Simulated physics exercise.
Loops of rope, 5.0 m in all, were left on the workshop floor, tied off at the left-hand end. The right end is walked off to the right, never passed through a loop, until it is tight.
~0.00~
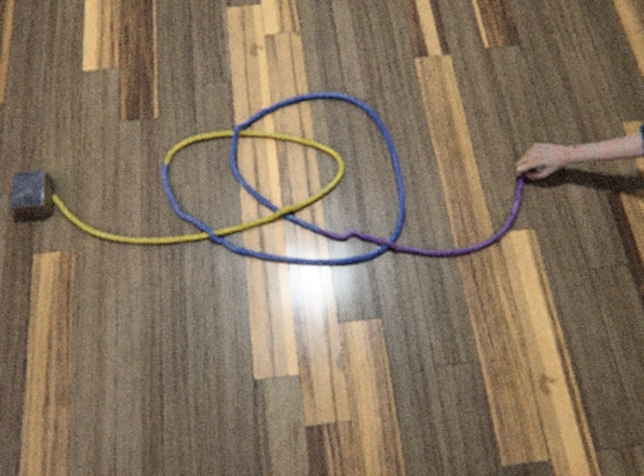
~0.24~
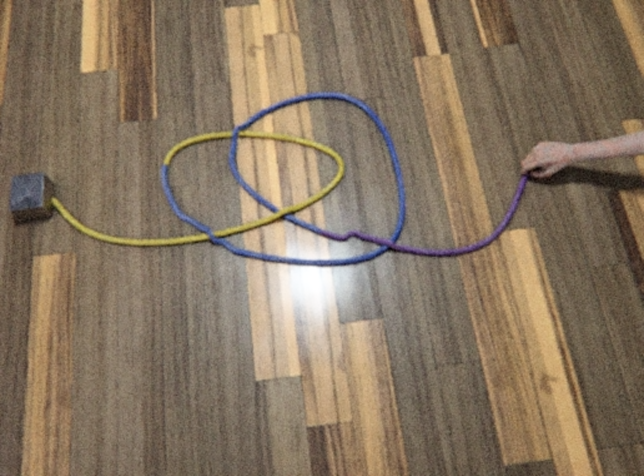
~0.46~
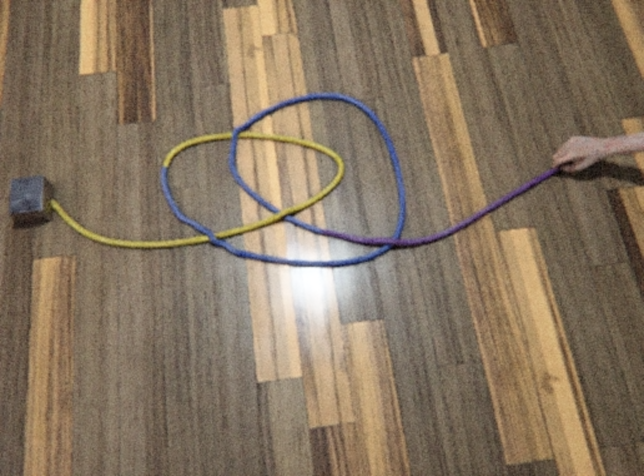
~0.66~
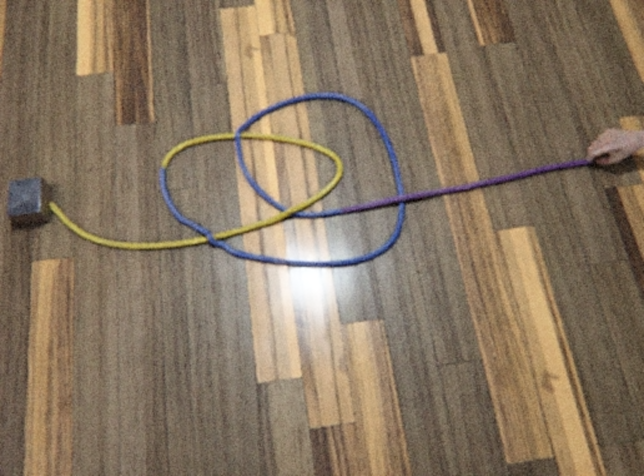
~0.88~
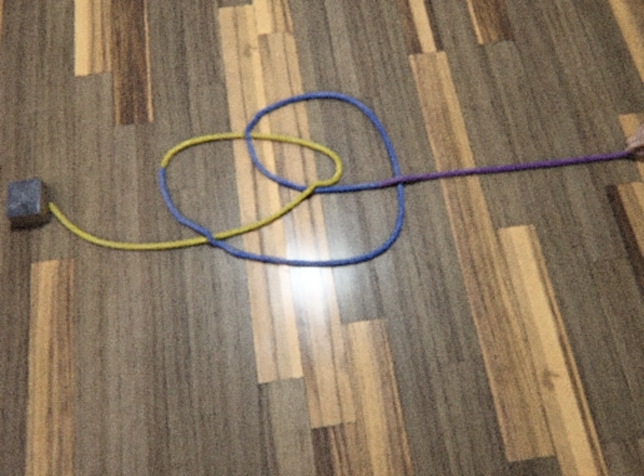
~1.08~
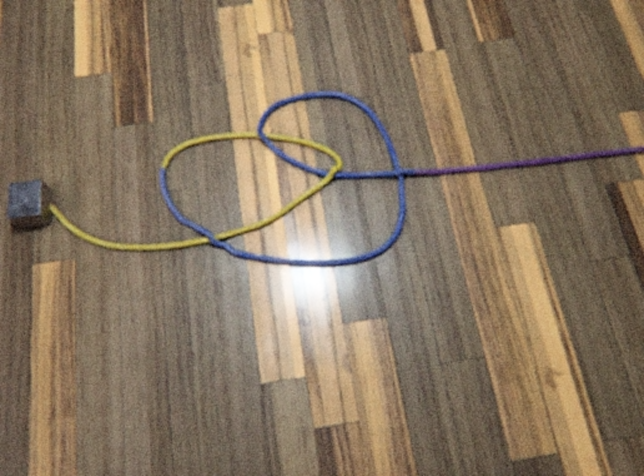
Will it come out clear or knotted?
Outcome: The rope knots.
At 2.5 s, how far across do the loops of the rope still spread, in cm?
About 46 cm.
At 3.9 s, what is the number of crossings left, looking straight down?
The count is 5.
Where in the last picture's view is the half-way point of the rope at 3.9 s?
Near (449, 179).
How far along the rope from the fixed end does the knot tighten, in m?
About 1.6 m.
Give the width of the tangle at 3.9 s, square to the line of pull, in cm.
About 8 cm.
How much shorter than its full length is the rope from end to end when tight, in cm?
Some 35 cm.
By 2.5 s, the ends are 2.8 m apart, loops still 46 cm across.
By 3.9 s, the ends are 3.7 m apart, loops still 8 cm across.
By 5.3 s, the ends are 4.5 m apart, loops still 8 cm across.
By 6.7 s, the ends are 4.7 m apart, with a tight lump 1.5 m from the fixed end.
By 7.0 s, the ends are 4.7 m apart, with a tight lump 1.5 m from the fixed end.
